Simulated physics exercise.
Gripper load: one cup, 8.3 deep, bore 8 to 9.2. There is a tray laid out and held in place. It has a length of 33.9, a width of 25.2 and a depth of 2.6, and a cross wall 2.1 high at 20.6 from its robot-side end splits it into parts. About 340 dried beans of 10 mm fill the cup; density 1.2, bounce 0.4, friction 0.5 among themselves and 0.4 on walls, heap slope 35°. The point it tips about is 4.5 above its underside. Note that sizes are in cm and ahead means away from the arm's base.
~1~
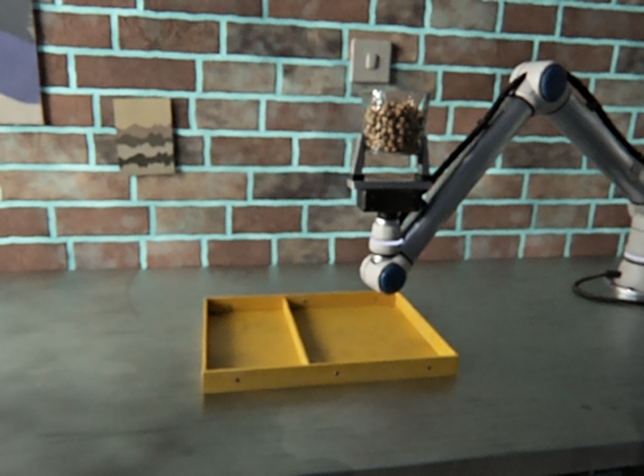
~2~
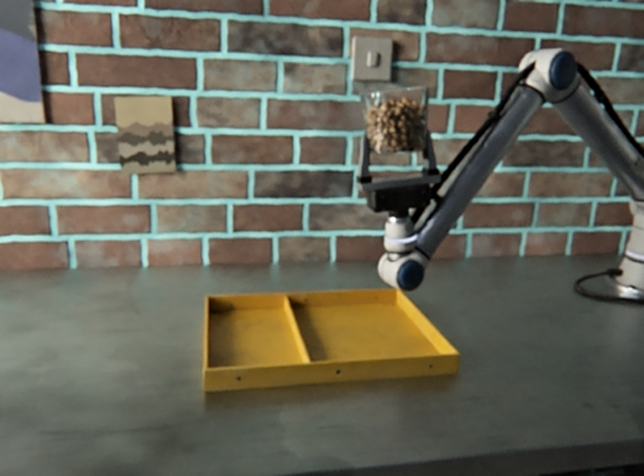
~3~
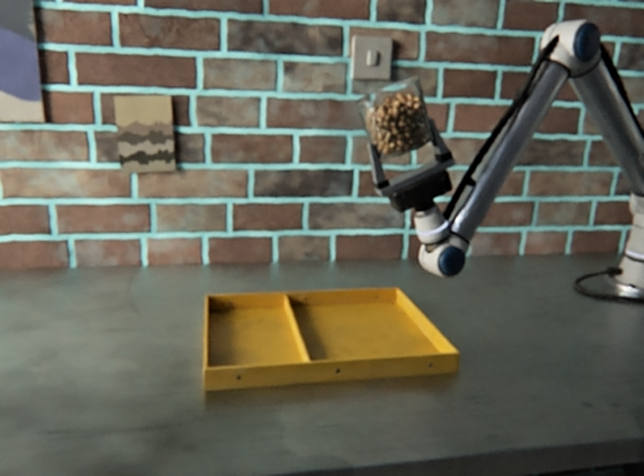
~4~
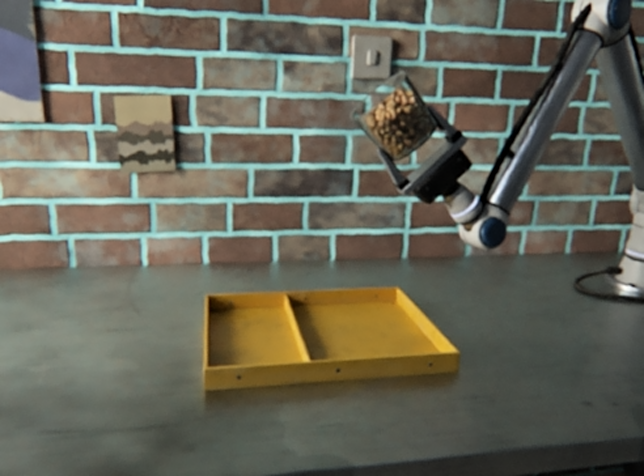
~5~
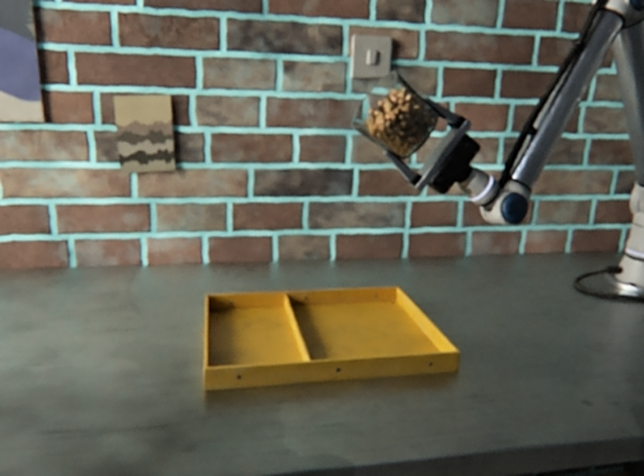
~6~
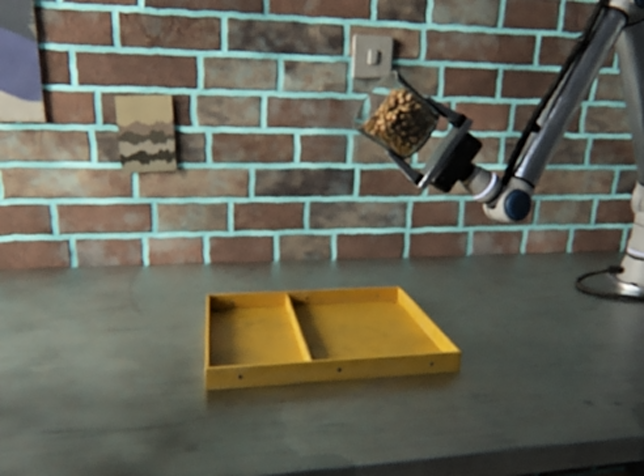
Robot arm tilting a clear cup of dried beans steeply to the left above a yellow divided tray, then holding nearly still.
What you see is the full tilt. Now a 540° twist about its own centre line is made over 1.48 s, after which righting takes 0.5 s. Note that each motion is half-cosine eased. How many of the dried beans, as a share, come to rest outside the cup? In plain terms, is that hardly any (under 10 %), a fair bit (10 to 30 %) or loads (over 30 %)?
I'd say hardly any, under 10 %.
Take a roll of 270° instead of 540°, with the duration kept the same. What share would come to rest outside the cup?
I'd expect some 0 per cent.
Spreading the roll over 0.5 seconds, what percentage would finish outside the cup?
In that case roughly 0 percent.
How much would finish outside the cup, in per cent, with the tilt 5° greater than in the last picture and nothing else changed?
Estimate: Near 5 %.
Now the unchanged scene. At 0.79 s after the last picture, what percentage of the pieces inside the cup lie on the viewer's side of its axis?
55 %.
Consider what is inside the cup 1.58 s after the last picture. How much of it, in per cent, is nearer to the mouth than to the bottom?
Near 40 per cent lies in the mouth half.
Then, 0.79 s later, tipped 56°, highest piece 38 above the table; 338 in the cup.
Then, 1.58 s later, tipped 50°, highest piece 37 above the table; 336 in the cup, 1 in the robot-side part, 1 in the far-side part.
Then, 2.18 s later, upright, highest piece 37 above the table; 336 in the cup, 1 in the robot-side part, 1 in the far-side part.
Then, 2.88 s later, upright, highest piece 37 above the table; 336 in the cup, 1 in the robot-side part, 1 in the far-side part.
At rest, 336 in the cup, 1 in the robot-side part, 1 in the far-side part. That is 1 % outside the cup.
